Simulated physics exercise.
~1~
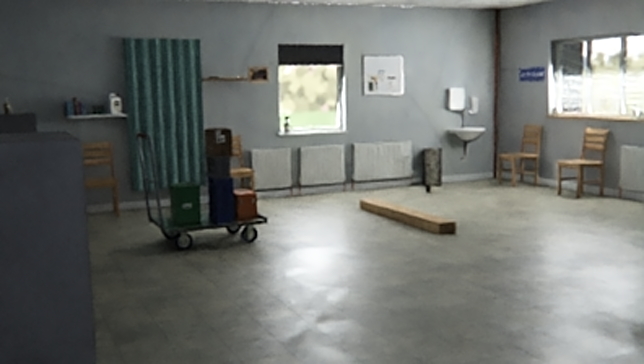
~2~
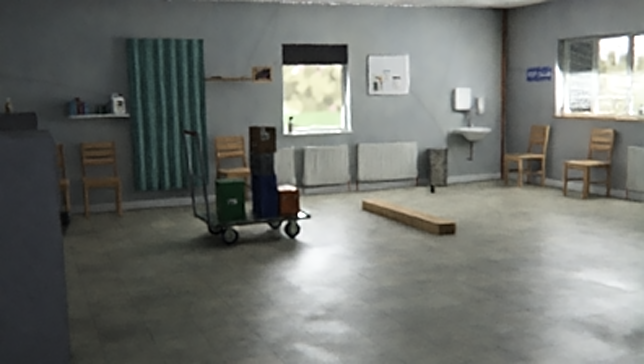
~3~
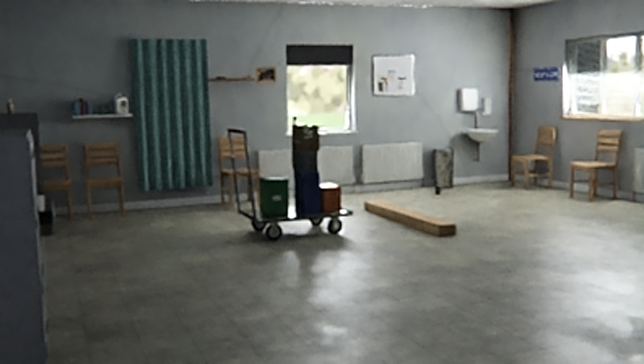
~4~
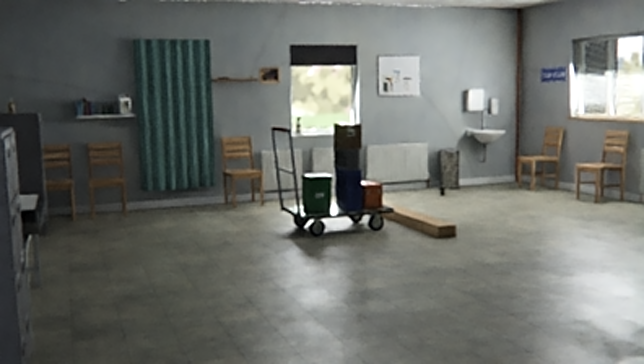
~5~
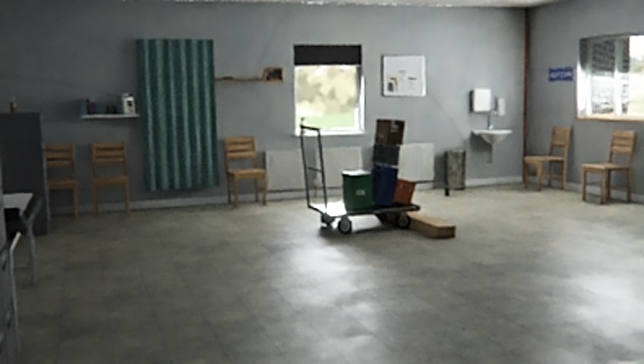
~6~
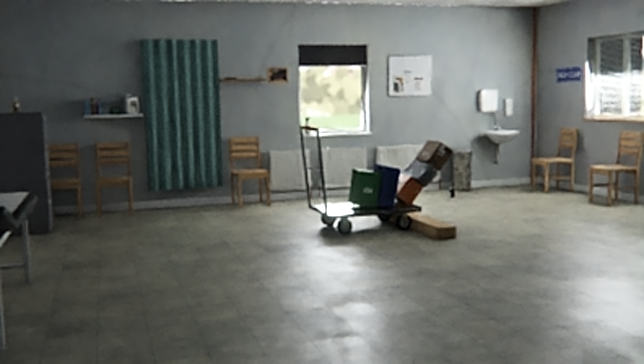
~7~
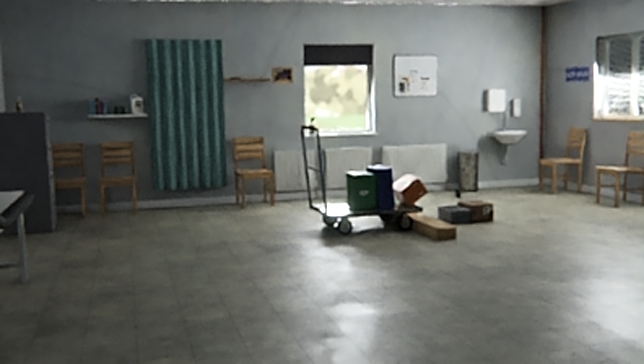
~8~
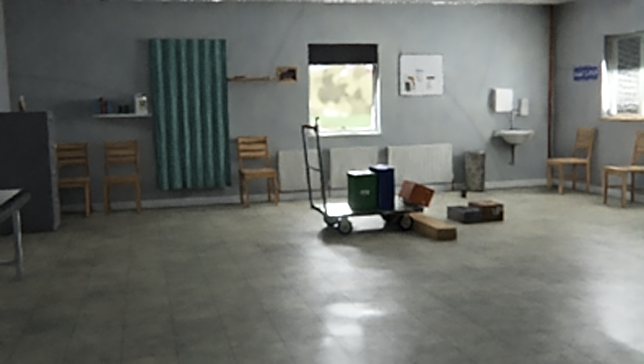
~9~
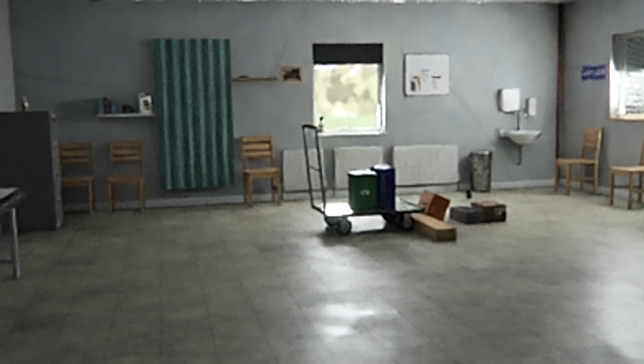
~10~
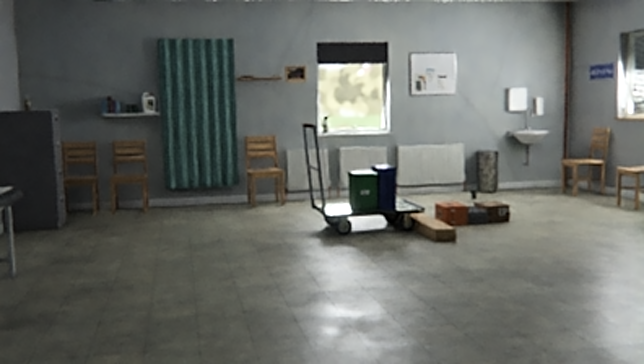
A loaded trolley rolls right across a grey room and stops against a low kerb, where the two boxes stacked on top and an orange toolbox tumble over the front to the floor beyond, while the green tote and blue crate remain upright on the deck.
